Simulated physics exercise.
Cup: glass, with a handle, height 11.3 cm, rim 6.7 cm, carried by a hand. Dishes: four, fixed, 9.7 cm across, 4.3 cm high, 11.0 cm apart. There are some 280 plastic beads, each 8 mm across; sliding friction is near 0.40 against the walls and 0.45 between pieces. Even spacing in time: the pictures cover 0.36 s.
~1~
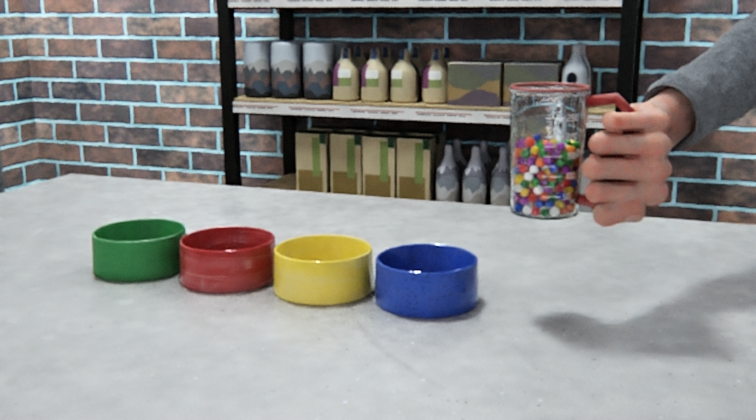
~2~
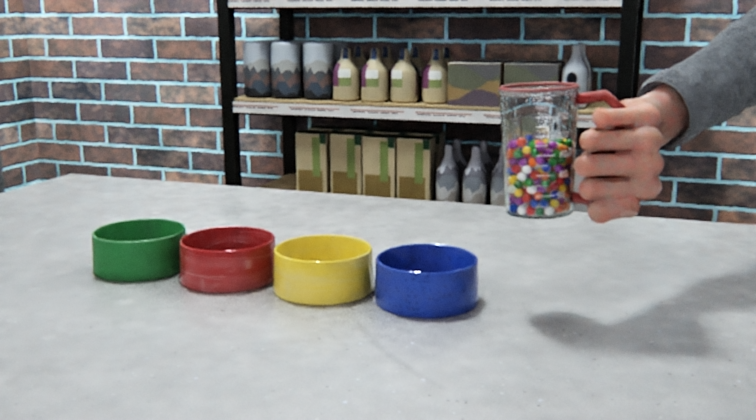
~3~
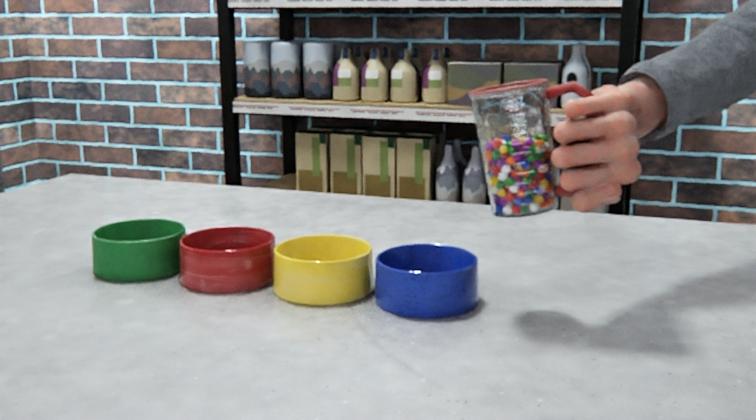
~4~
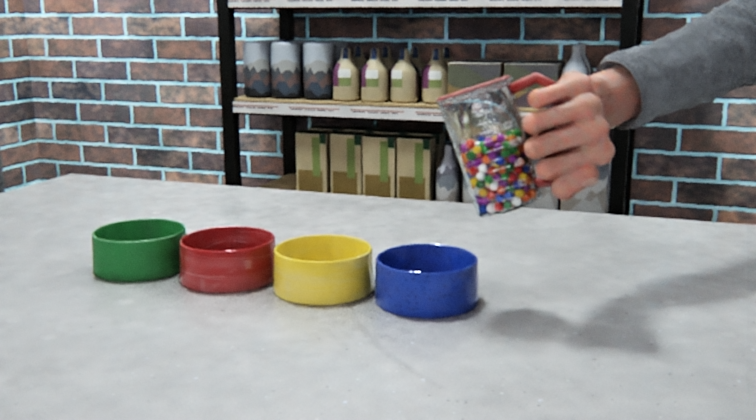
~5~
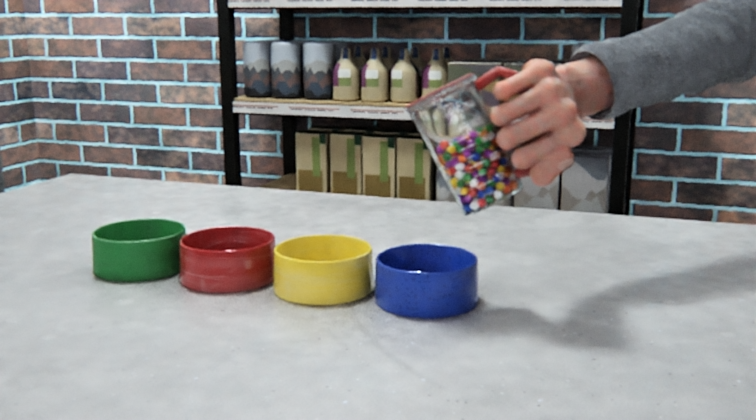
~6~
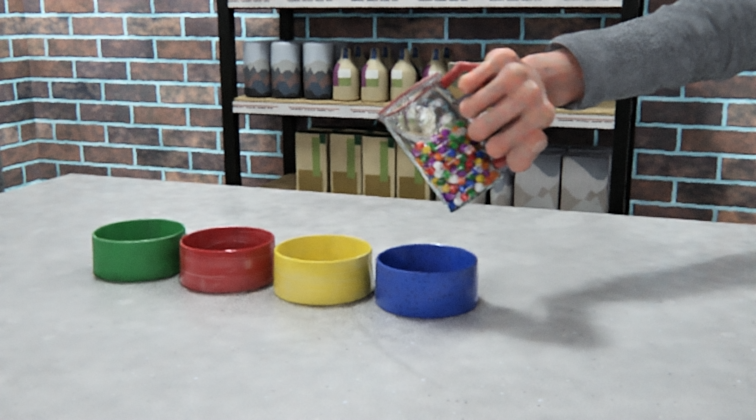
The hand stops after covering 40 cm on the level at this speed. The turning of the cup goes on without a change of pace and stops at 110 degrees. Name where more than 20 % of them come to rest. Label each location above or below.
Labels - red: Below, blue: Below, green: Above, yellow: Below, counter: Above.
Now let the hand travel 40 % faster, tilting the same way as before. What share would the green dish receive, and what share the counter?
Green 30, counter 70.
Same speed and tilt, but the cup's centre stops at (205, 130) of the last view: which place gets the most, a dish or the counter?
Green.
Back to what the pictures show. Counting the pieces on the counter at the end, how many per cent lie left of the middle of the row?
100 percent.
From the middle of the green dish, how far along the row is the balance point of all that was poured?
Some 8 cm in the -x direction.
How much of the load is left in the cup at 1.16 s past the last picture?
Somewhere near 5 per cent.
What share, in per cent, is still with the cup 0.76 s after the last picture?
About 75 per cent.
Then, 0.46 s after the last picture, tilt 93 degrees; cup holds 100 %.
Then, 0.76 s after the last picture, tilt 110 degrees; cup holds 75 %, red 5 %, green 15 %.
Then, 1.16 s after the last picture, tilt 110 degrees; cup holds 5 %, red 5 %, green 50 %.
In the end, red 5 %, blue 0 %, green 50 %, yellow 0 %, counter 45 %.
